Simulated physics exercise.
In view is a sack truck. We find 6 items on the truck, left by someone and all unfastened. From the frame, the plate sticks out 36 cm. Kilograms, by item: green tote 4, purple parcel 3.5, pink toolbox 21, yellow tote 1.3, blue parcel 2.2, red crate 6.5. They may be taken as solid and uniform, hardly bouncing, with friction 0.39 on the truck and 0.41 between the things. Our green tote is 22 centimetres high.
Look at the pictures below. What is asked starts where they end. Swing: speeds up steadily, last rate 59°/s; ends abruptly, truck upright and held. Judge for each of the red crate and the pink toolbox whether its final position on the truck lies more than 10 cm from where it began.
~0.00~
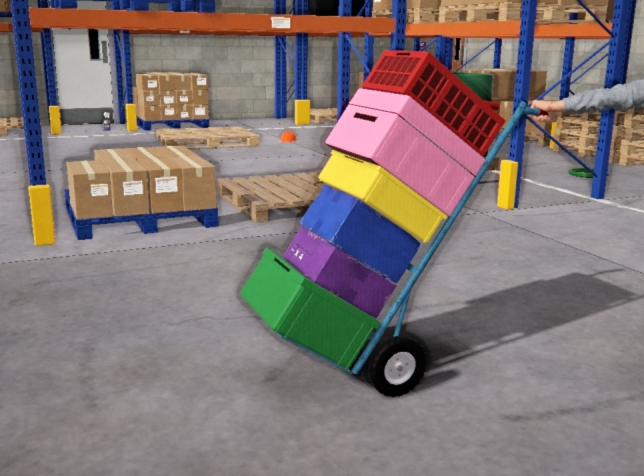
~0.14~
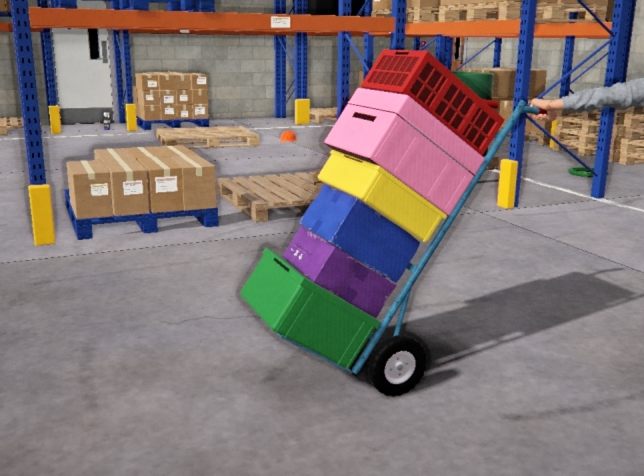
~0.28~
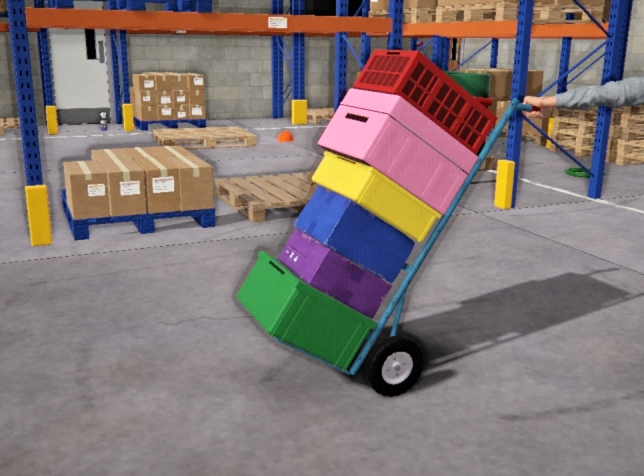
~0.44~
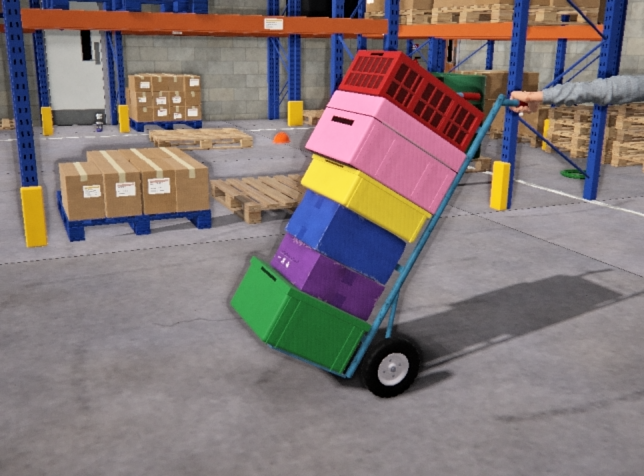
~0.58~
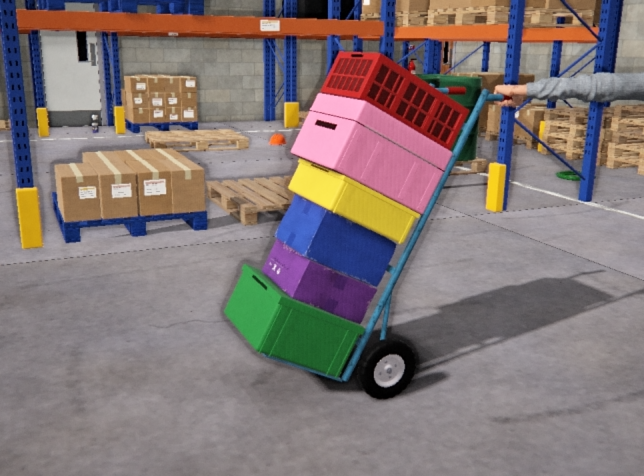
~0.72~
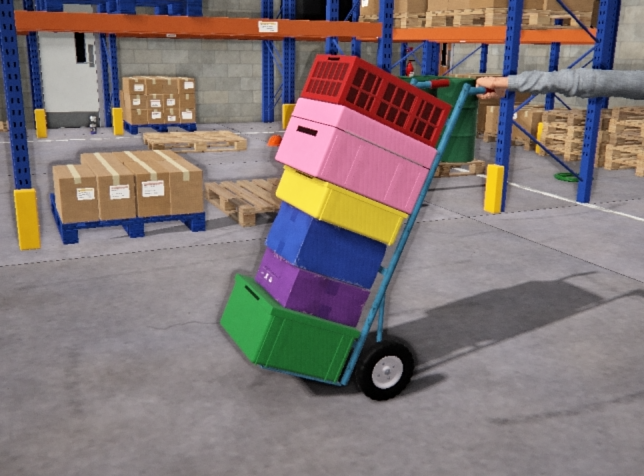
Result: The red crate goes too far; the pink toolbox goes too far.
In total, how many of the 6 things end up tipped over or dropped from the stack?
All told, 5.
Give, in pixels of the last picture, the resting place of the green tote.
Rest position, about (282, 359) px.
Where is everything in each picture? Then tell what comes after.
Leaning back 35°; red crate (433, 104); pink toolbox (403, 151), in the first frame.
Leaning back 35°; yellow tote (379, 196); blue parcel (360, 233), in the second frame.
Leaning back 34°; green tote (303, 309); purple parcel (333, 272), in the third frame.
Leaning back 31°; yellow tote (363, 198); blue parcel (346, 236), in the fourth frame.
Leaning back 28°; green tote (291, 320); purple parcel (318, 280), in the fifth frame.
Leaning back 23°; red crate (375, 101); pink toolbox (354, 155), in the sixth frame.
By 1.42 s, truck upright; red crate rocked 7° off its seat near (241, 120); pink toolbox rocked 7° off its seat near (250, 180); yellow tote rocked 7° off its seat.
By 2.02 s, truck upright; red crate now dropped from the stack; pink toolbox rocked 34° off its seat near (174, 198); yellow tote rocked 34° off its seat.
By 2.32 s, truck upright; pink toolbox, yellow tote and blue parcel now dropped from the stack; purple parcel rocked 73° off its seat.
By 2.62 s, truck upright; purple parcel on its side.
When it is over (3.7 s), dropped from the stack, pink toolbox, yellow tote, blue parcel and red crate; lying over on the truck, purple parcel; the last one within 10 cm of the start. In the last view, pink toolbox near (14, 373).
